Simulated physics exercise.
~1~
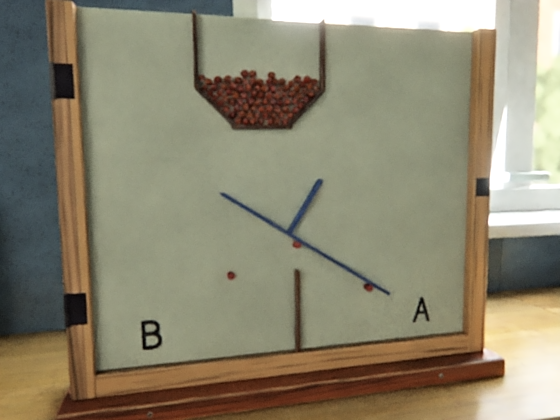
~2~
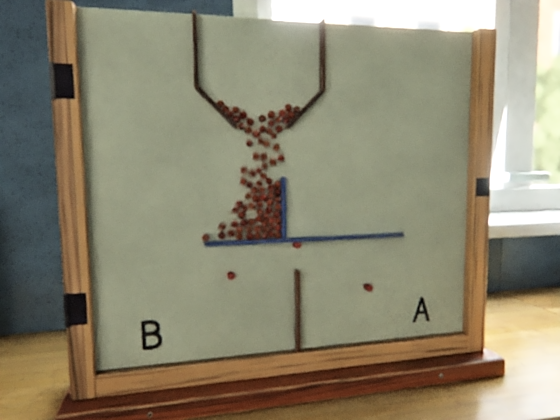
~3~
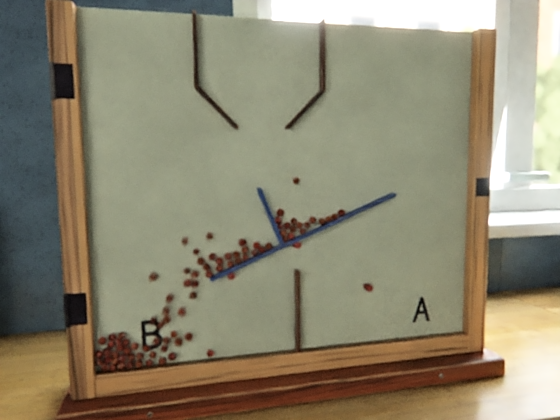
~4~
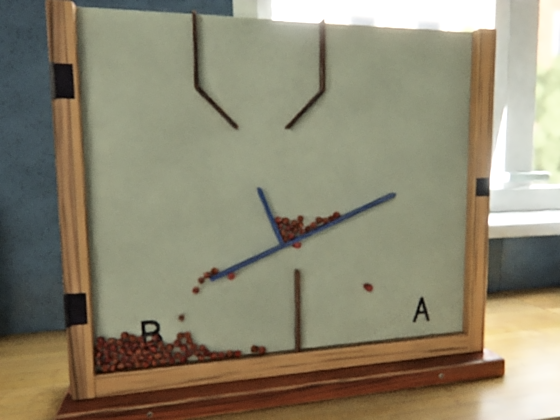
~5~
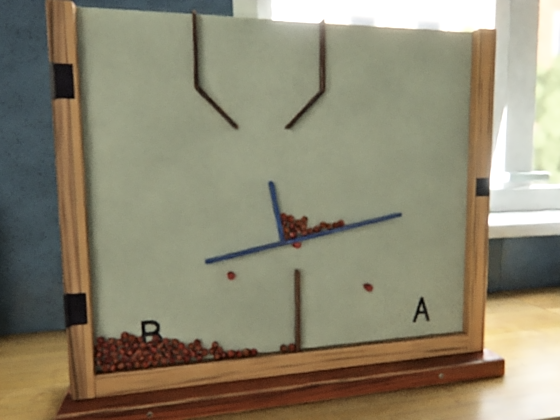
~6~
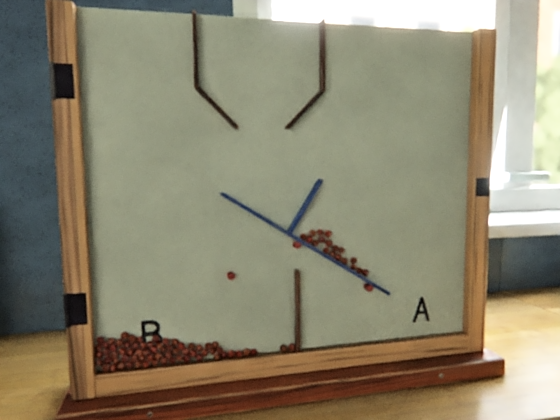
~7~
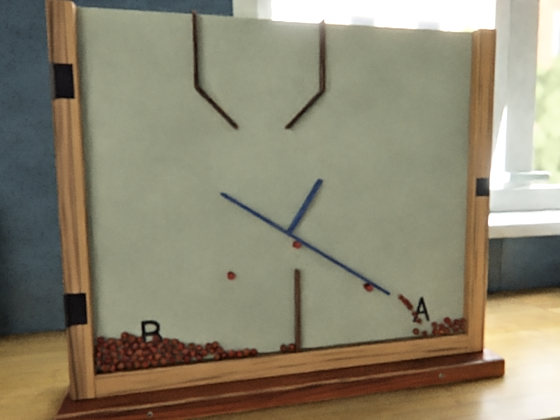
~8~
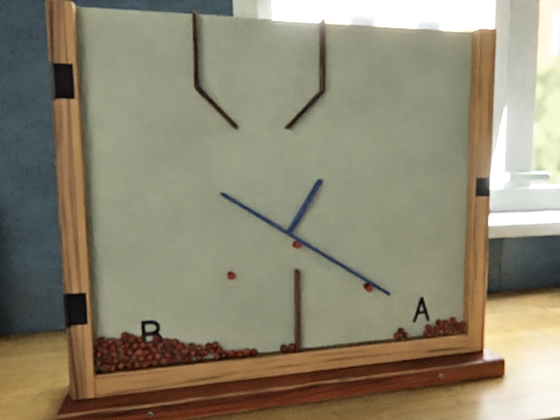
The clip shows reddish beads pouring from a hopper onto a tilted blue tray, which rocks down to the left and spills most into bin B, then tips back right, sliding the rest into bin A, leaving the tray empty and everything still.
